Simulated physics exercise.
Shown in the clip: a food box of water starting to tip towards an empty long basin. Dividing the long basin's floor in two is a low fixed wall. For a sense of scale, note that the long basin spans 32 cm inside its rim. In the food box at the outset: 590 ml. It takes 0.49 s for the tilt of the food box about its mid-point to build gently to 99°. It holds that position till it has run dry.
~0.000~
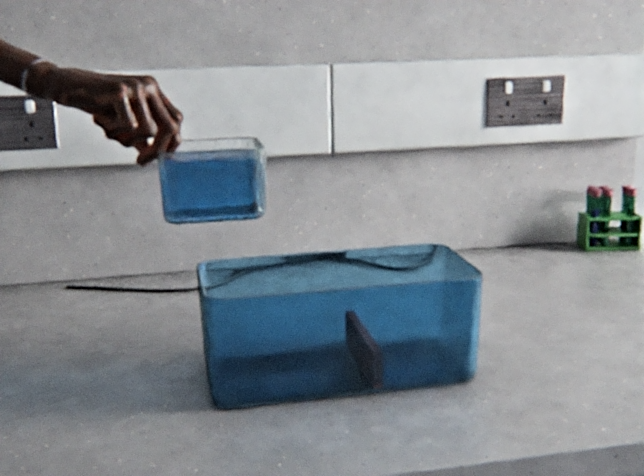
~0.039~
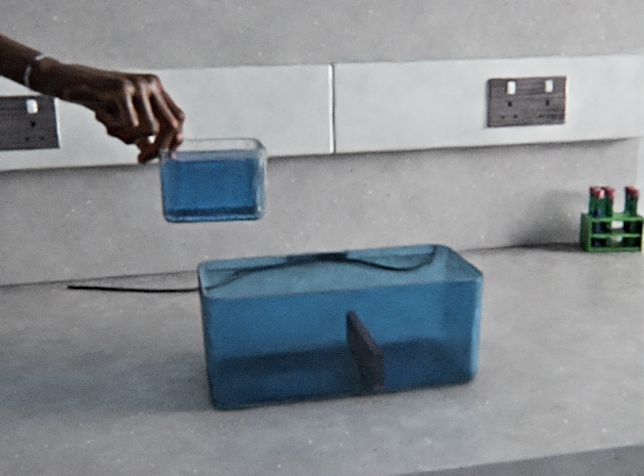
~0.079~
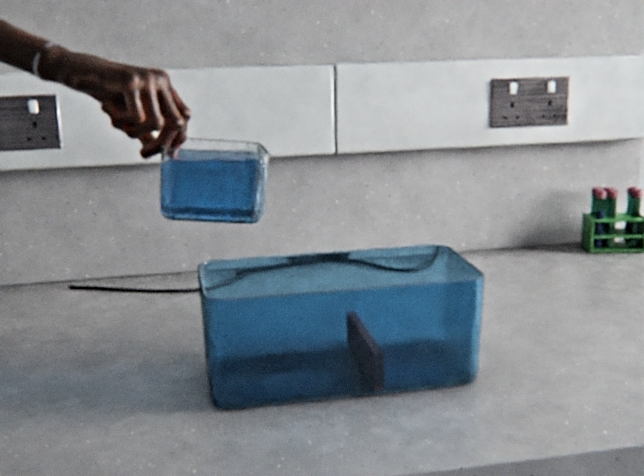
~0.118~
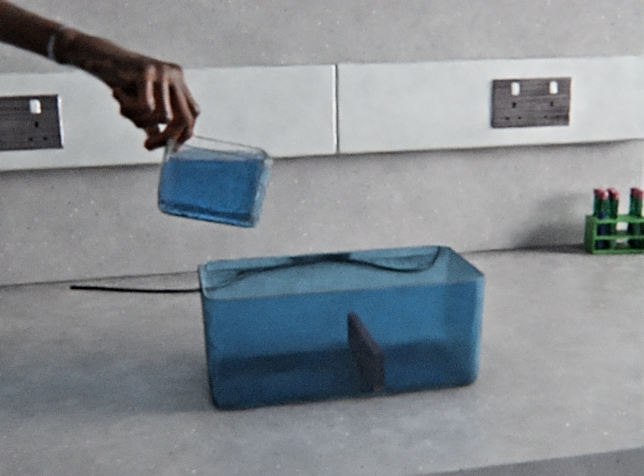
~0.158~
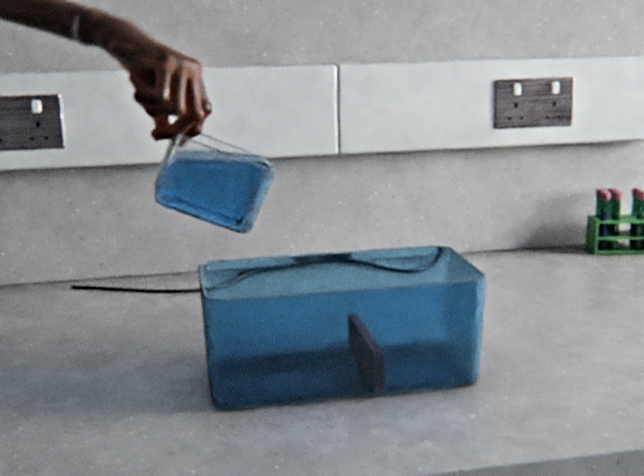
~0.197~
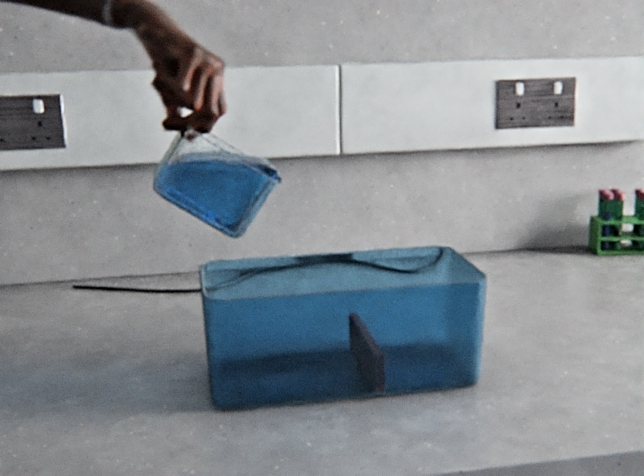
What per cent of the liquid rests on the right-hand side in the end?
8 percent.
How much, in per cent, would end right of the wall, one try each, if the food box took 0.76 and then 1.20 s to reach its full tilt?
About 5 %, then about 5 %.
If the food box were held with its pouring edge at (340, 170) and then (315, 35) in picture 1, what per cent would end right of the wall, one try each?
In order, 85 and 80 per cent.
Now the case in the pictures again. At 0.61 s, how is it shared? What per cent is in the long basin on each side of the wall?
Near 80 on the left, 1 on the right.
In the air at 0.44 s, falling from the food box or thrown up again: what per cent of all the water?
About 36 per cent.
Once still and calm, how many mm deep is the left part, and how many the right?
Left roughly 20 mm; right roughly 2 mm.
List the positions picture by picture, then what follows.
In the first picture, tilt 0°; pouring edge (260, 145); surface from (161, 158) to (258, 153); the long basin's rim runs from (201, 281) to (463, 260); the wall's top is at (363, 331).
In the second picture, tilt 2°; pouring edge (261, 146); surface from (162, 158) to (259, 154).
In the third picture, tilt 6°; pouring edge (264, 150); surface from (164, 157) to (262, 155).
In the fourth picture, tilt 14°; pouring edge (268, 157); surface from (166, 156) to (265, 157).
In the fifth picture, tilt 23°; pouring edge (271, 167); surface from (165, 159) to (270, 160).
In the sixth picture, tilt 35°; pouring edge (272, 178); surface from (163, 161) to (270, 168); 4 per cent is over the edge.
By 0.44 s the tilt is 96° and 33 per cent is still to pour, 30 is left of the wall and 0 right of it.
By 0.61 s the tilt is 99° and 9 per cent is still to pour, 80 is left of the wall and 1 right of it.
By 0.79 s the tilt is 99° and 3 per cent is still to pour, 86 is left of the wall and 6 right of it.
By 0.99 s the tilt is 99° and 0 per cent is still to pour, 88 is left of the wall and 8 right of it.
At rest 90 per cent lies left of the wall, 8 right of it and 2 outside.
